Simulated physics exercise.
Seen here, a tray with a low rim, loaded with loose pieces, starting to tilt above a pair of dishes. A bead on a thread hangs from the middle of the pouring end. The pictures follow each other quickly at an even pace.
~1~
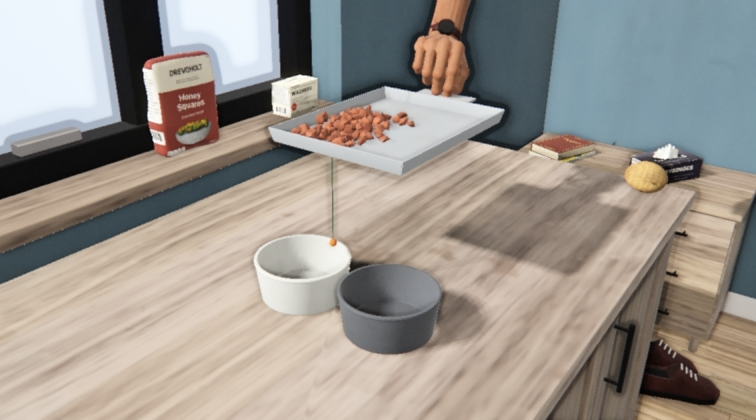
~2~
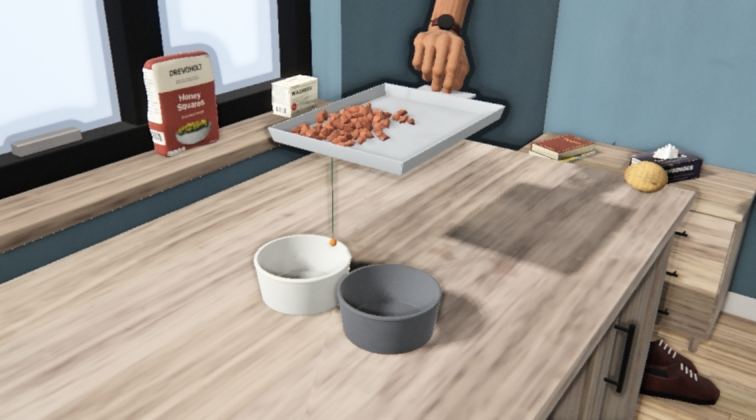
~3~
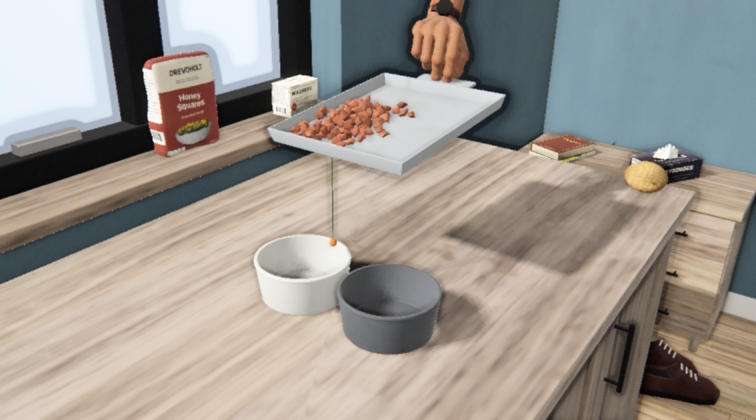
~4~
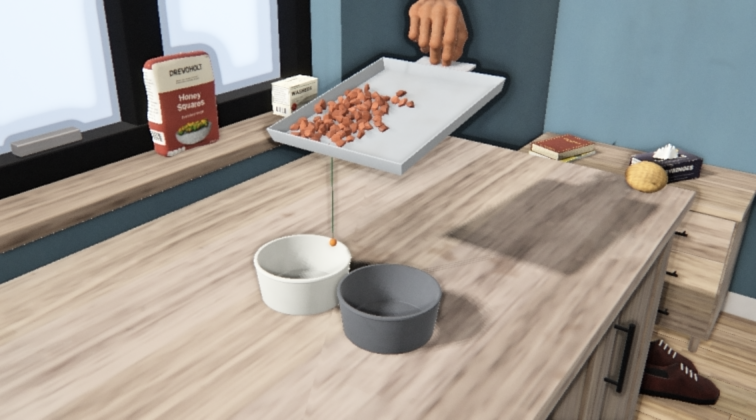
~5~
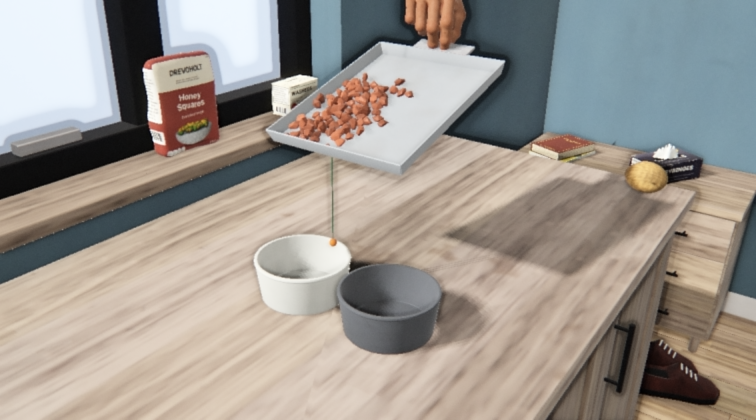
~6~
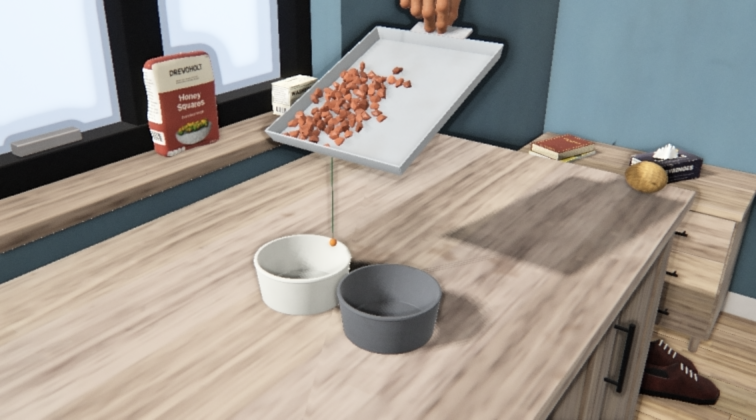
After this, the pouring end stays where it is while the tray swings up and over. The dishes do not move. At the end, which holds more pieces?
More goes to the left-hand dish.
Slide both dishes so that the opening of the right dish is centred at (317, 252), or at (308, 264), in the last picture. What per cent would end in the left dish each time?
In turn 0 and 10 in a hundred.
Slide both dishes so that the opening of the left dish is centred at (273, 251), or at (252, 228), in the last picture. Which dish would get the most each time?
The first try: The dish on the left. The second: The right one.
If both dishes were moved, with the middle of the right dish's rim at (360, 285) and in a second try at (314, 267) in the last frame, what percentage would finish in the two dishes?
First some 80, then 70 per cent.
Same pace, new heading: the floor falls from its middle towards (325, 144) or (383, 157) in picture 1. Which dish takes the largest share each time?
One: The left-hand dish. Two: Right.
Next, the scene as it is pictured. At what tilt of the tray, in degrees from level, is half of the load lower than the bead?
Near 105 degrees.
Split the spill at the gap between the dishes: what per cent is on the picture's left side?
It comes to 90 per cent or so.
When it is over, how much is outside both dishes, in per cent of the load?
Close to 30 per cent.
Just after the last frame, tray tipped steeply; almost all on the tray; about a tenth in the air.
A moment on, tray tipped past a quarter turn; about a tenth on the tray; just a few in the right dish; roughly a third in the left dish; roughly a quarter outside both; roughly a quarter in the air.
Further on, tray tipped past a quarter turn; about a tenth in the right dish; roughly half in the left dish; roughly a third outside both.
When it is over, tray tipped past a quarter turn; about a tenth in the right dish; roughly half in the left dish; roughly a third outside both.
